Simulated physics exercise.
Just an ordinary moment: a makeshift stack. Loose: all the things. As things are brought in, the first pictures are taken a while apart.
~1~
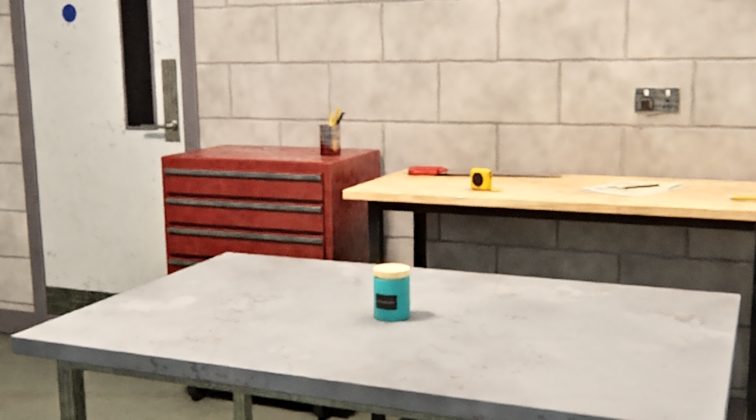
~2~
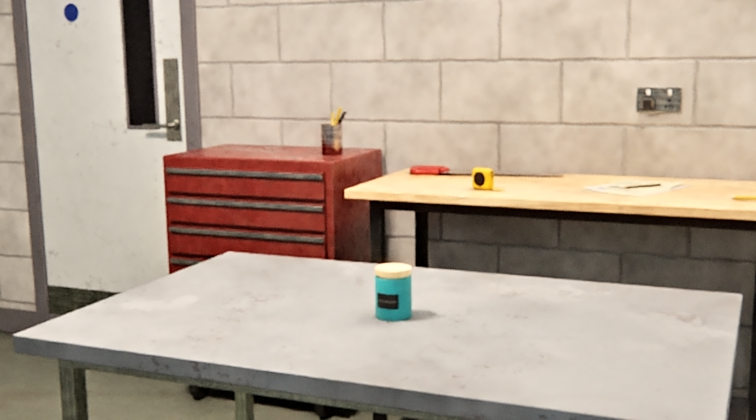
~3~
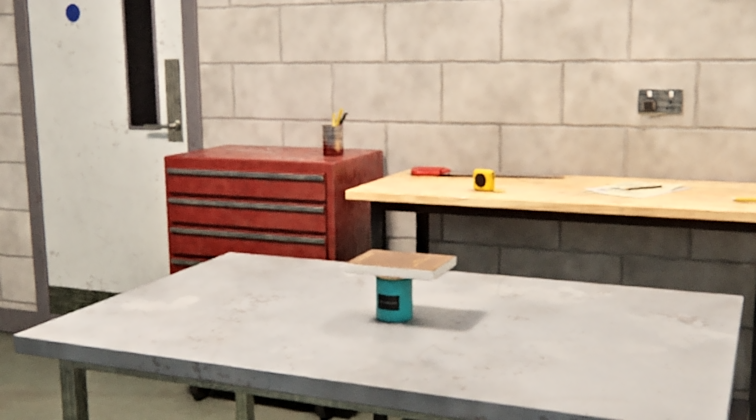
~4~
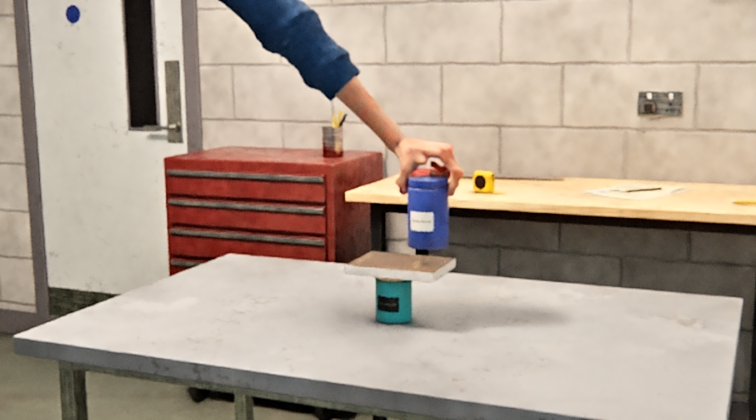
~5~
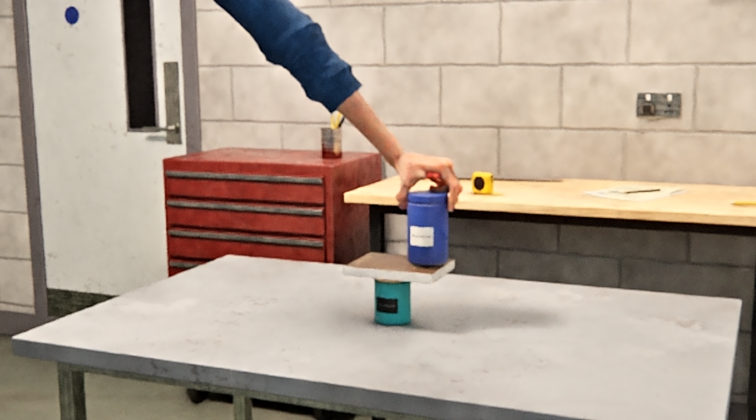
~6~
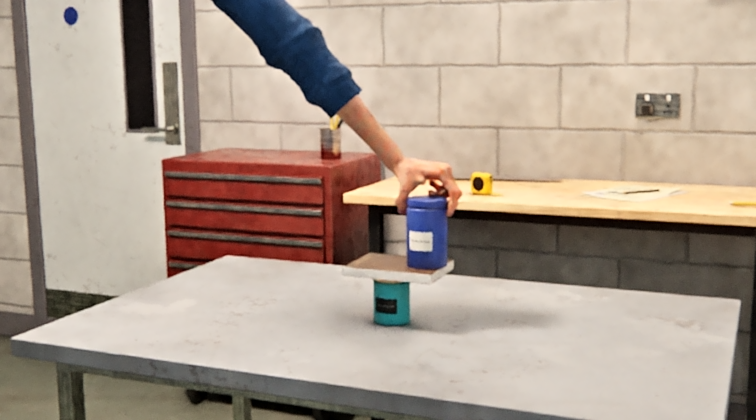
A hand lowers a blue jar onto a brown book lying atop a small teal tin.
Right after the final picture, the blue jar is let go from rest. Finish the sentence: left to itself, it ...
... drops.
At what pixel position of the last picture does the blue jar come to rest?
It finishes at about (489, 311).
Then, 0.40 s on from there, blue jar now fallen; brown book turned 60° from how it was put.
Then, 0.50 s on from there, brown book on its side.
Then, 0.80 s on from there, brown book upside down.
In the end, fallen, brown book and blue jar; turquoise jar unmoved. At the end, from the last picture's camera, blue jar near (489, 311). The stack loses its balance.
